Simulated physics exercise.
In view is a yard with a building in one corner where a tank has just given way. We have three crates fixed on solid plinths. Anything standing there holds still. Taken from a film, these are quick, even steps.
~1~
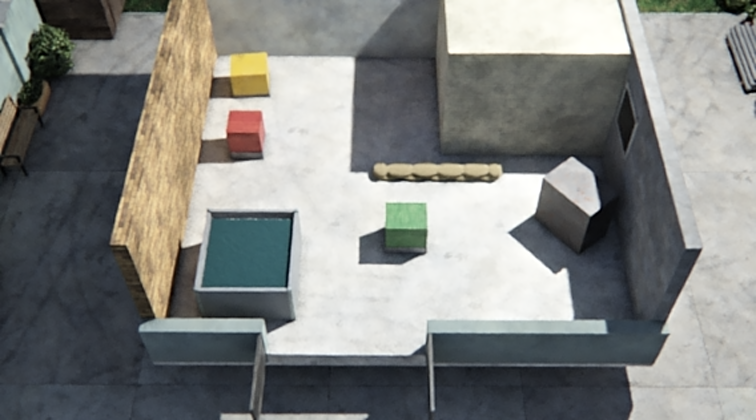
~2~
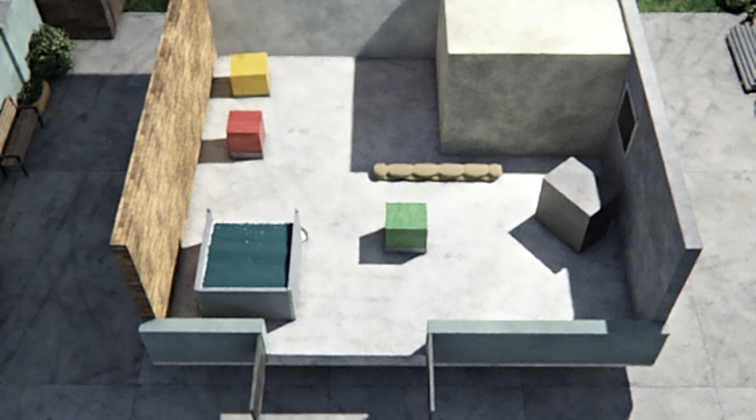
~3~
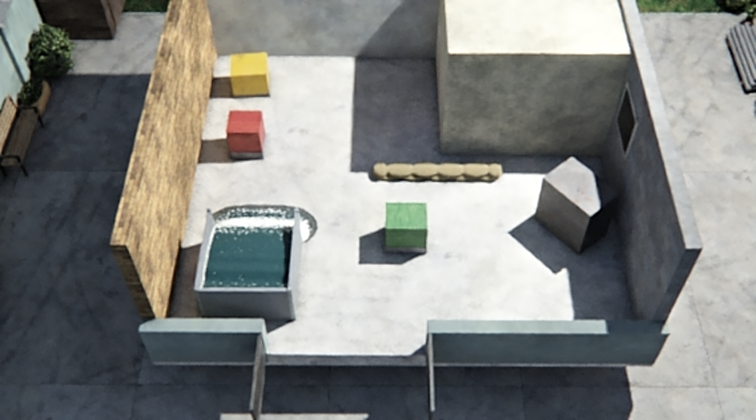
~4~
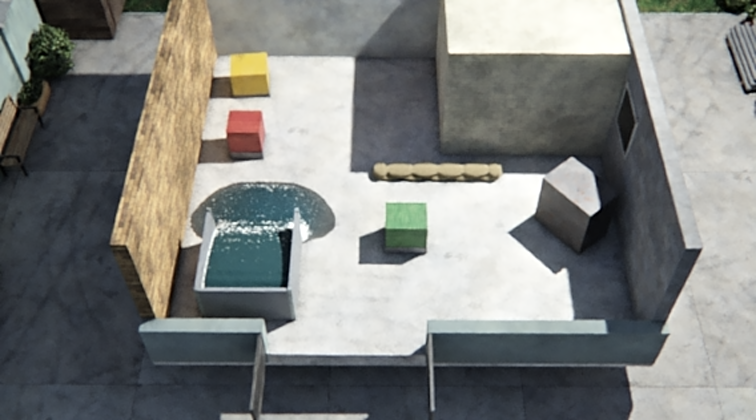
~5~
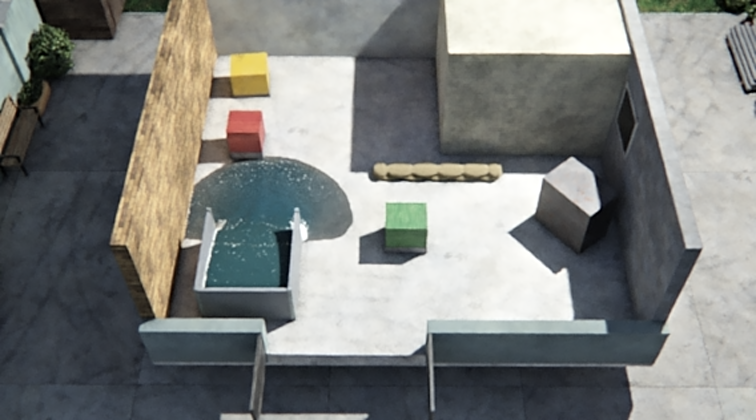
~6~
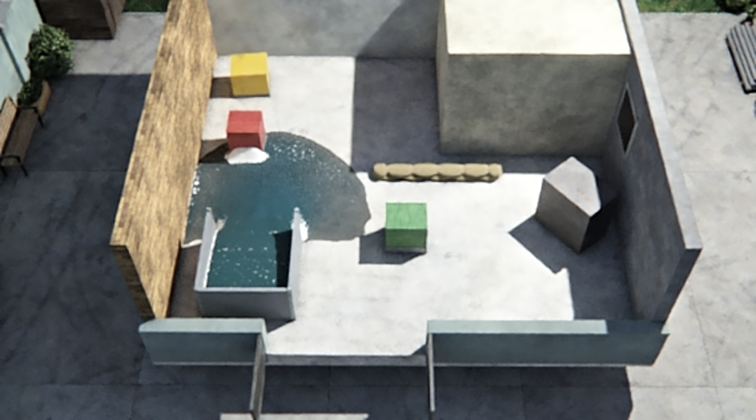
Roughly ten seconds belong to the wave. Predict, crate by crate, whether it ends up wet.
The green crate is spared; the red crate is hit by the water; the yellow crate is hit by the water.
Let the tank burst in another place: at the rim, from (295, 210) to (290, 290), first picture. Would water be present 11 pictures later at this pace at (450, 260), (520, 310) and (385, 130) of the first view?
Drenched; drenched; spared.
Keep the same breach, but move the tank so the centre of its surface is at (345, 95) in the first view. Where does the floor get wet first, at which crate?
Answer: The yellow one.
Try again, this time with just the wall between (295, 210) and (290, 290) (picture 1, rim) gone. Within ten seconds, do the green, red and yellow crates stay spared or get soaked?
Result - green one is hit by the flood; red one is missed; yellow one is missed.
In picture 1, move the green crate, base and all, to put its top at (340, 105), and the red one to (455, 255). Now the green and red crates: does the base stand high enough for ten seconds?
Put simply, the green one is flooded and the red one is never reached.
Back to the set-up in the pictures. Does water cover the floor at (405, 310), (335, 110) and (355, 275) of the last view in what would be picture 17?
First spot clear, second spot swamped, third spot clear.
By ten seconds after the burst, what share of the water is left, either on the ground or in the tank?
Roughly 98 parts in every hundred.
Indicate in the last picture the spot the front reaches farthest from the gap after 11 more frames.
I'd say at around (419, 61).
A moment on, water covers 35 % of the floor; the green crate water round its plinth, the red crate water round its plinth, the yellow crate water round its plinth.
Next, water covers 45 % of the floor; the green crate water round its plinth, the red crate water round its plinth, the yellow crate water round its plinth.
Then, water covers 45 % of the floor; the green crate water round its plinth, the red crate water round its plinth, the yellow crate water round its plinth.
Later, water covers 55 % of the floor; the green crate water round its plinth, the red crate water round its plinth, the yellow crate water round its plinth.
In the end, water covers 80 % of the floor; the green crate stayed above the water, the red crate was topped, the yellow crate was topped.
